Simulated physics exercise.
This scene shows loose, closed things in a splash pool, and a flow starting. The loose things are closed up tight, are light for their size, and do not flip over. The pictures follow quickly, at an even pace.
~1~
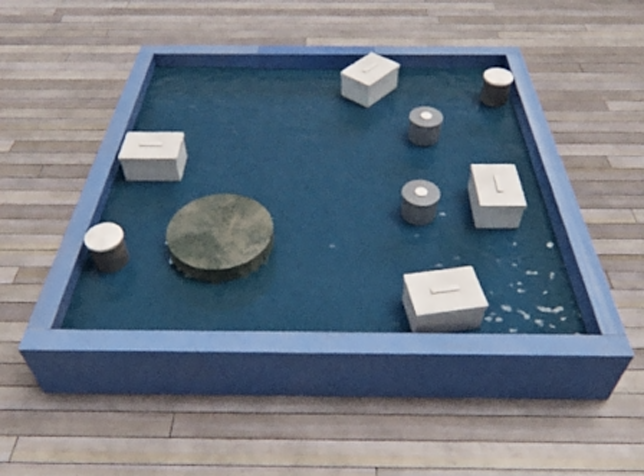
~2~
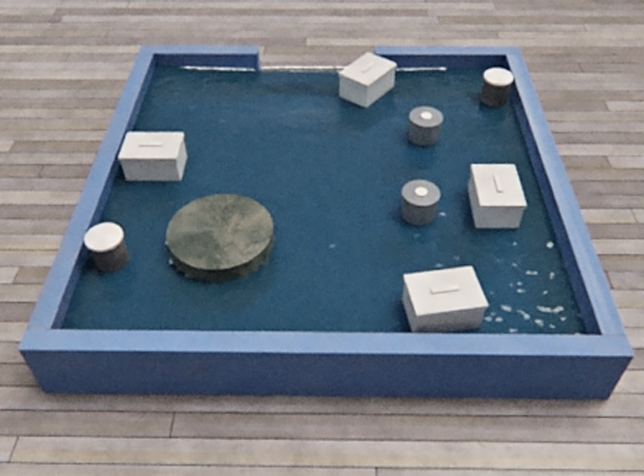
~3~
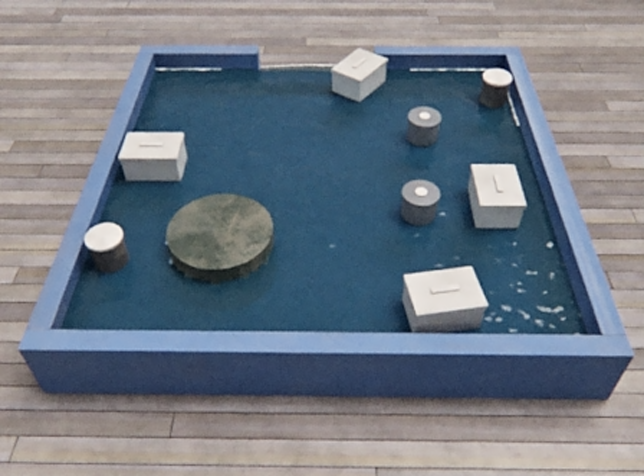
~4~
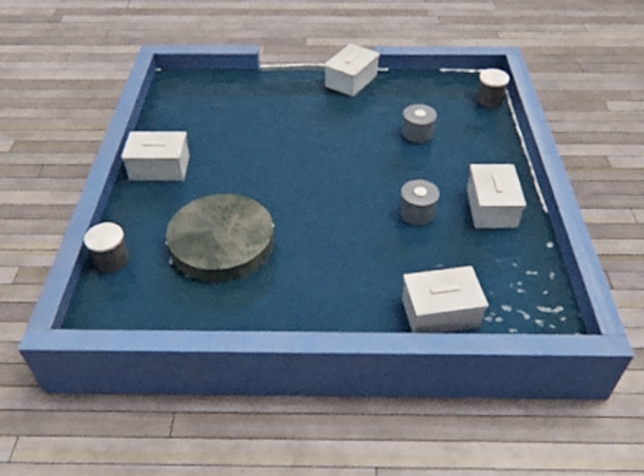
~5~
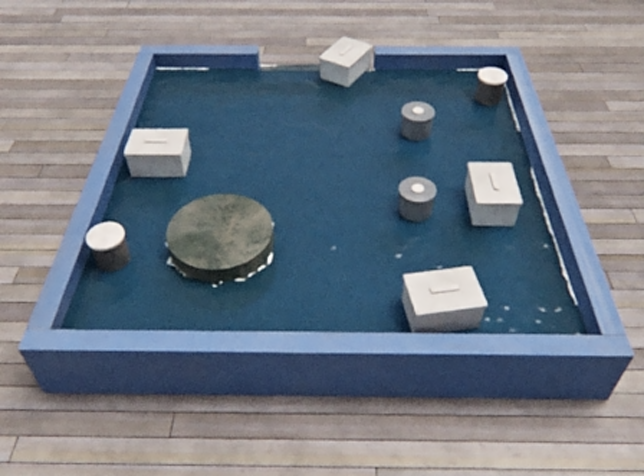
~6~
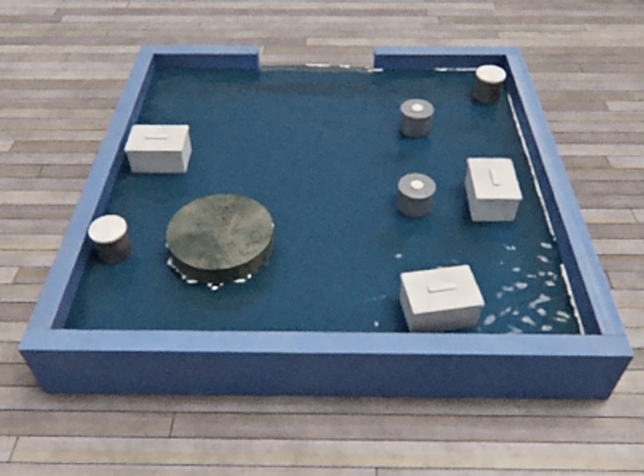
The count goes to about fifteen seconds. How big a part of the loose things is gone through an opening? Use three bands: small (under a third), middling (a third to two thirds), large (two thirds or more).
Small.
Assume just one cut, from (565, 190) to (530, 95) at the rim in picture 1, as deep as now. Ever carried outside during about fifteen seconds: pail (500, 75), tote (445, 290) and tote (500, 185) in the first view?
The three give escape, no escape and escape, in that order.
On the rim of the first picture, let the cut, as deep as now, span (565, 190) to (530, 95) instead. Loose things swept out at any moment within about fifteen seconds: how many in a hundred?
I'd guess around 40 percent.
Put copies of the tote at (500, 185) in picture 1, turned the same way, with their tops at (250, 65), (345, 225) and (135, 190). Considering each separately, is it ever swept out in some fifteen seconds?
Result list, first to last: Leaves, does not leave, does not leave.
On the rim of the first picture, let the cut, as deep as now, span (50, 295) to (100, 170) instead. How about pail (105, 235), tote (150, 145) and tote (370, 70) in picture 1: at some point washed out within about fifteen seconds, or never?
In sequence: Escapes, escapes, remains.
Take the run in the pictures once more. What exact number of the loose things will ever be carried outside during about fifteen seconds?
That adds up to 1.
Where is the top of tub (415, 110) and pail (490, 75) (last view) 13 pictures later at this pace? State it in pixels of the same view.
Close to (381, 86) and (464, 70).
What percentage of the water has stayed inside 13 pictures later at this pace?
Close to 80 per cent.
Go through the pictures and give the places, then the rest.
In the first frame, a tub at (426, 117), afloat; a tote at (151, 145), afloat; 0 of 8 have shifted.
In the second frame, a tub at (426, 117), afloat; a tote at (151, 145) floats; 0 of 8 have shifted.
In the third frame, a tub at (425, 117), afloat; a tote at (152, 145) floats; 1 of 8 have shifted.
In the fourth frame, a tub at (420, 114) floats, close to its start; a tote at (154, 145) floats; 2 of 8 have shifted.
In the fifth frame, a tub at (418, 111), afloat, close to its start; a tote at (156, 142) floats, close to its start; 4 of 8 have shifted.
In the sixth frame, a tub at (417, 109) floats, close to its start; a tote at (157, 138), afloat, close to its start; 7 of 8 have shifted.
A moment on, 1 of 8 are out; 7 afloat.
Next, 1 of 8 are out; 7 afloat.
Later, 1 of 8 are out; 7 afloat.
In the end, 1 of 8 are out; 7 afloat.
